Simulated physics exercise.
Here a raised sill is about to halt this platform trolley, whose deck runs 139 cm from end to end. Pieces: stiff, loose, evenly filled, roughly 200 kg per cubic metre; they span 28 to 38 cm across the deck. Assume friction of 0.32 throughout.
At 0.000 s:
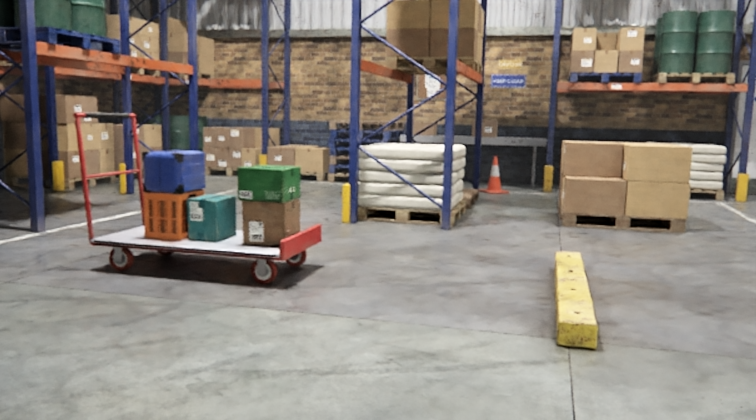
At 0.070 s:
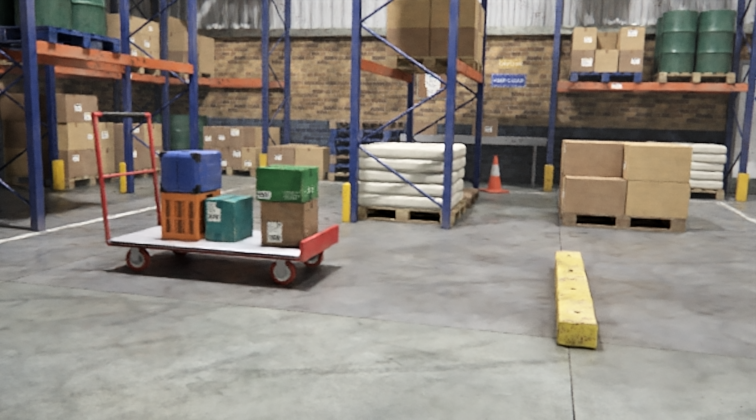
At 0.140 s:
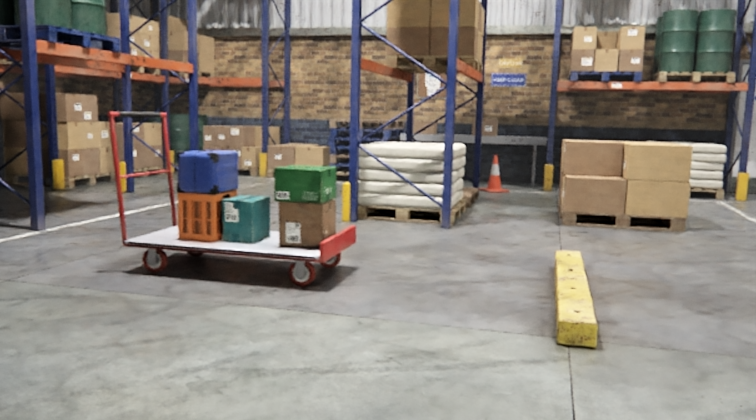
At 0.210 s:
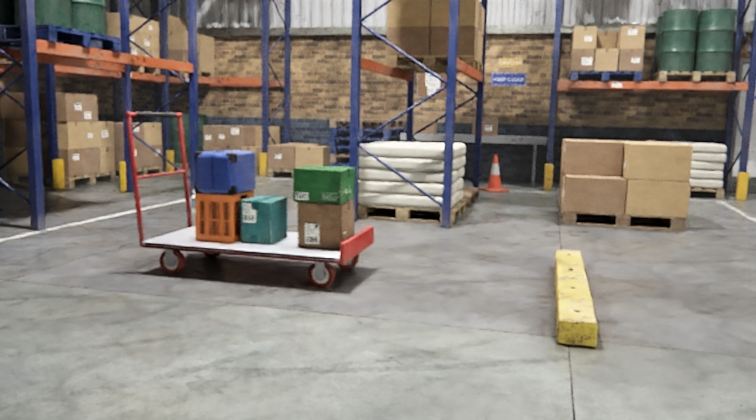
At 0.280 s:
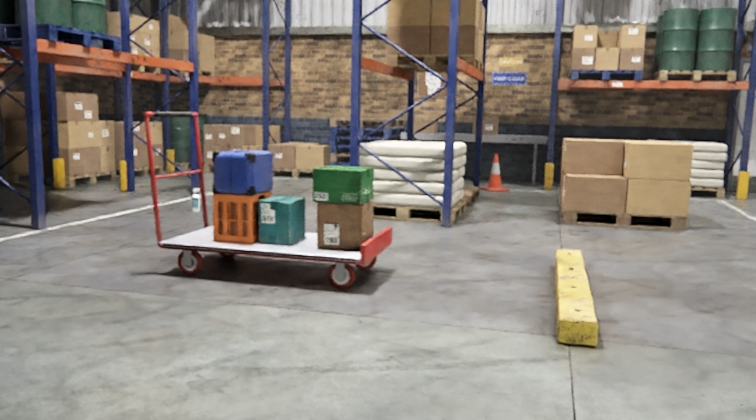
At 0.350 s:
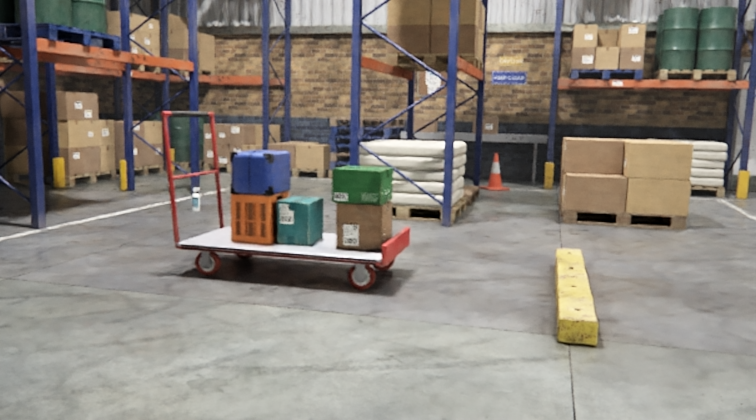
A red-framed platform trolley carrying a blue container on an orange crate, a teal box, and a green box on a brown carton rolls steadily rightward across a concrete warehouse floor. It passes in front of stacked white sacks, drawing nearer to a yellow floor barrier, its load keeping its arrangement.
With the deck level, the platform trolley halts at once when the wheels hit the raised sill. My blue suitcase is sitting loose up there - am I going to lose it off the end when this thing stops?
My guess is it never leaves the deck.
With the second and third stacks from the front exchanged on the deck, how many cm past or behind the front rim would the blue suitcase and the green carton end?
Blue 50 past, green 80 past.
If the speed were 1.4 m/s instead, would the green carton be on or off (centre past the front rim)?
Then green leaves.
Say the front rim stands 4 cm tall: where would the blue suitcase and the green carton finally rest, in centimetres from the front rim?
Blue 50 behind, green 100 past.
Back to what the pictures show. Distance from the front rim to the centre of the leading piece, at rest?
Roughly 70 cm beyond the front rim.
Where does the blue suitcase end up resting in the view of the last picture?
(499, 186).
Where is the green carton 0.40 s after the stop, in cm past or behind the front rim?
Past the rim, near 40 cm.
Impact comes at 0.93 s.
After 1.08 s the blue suitcase is 72 cm behind the rim, tilted 0°, near (460, 182) in the last picture's view.
After 1.33 s the blue suitcase is 45 cm behind the rim, tilted 15°, near (503, 184) in the last picture's view.
After 1.73 s the blue suitcase is 47 cm behind the rim, tilted 5°, near (499, 186) in the last picture's view.
At rest, 1.9 s, past the rim, green carton; behind it, orange crate, blue suitcase, brown carton and teal carton.
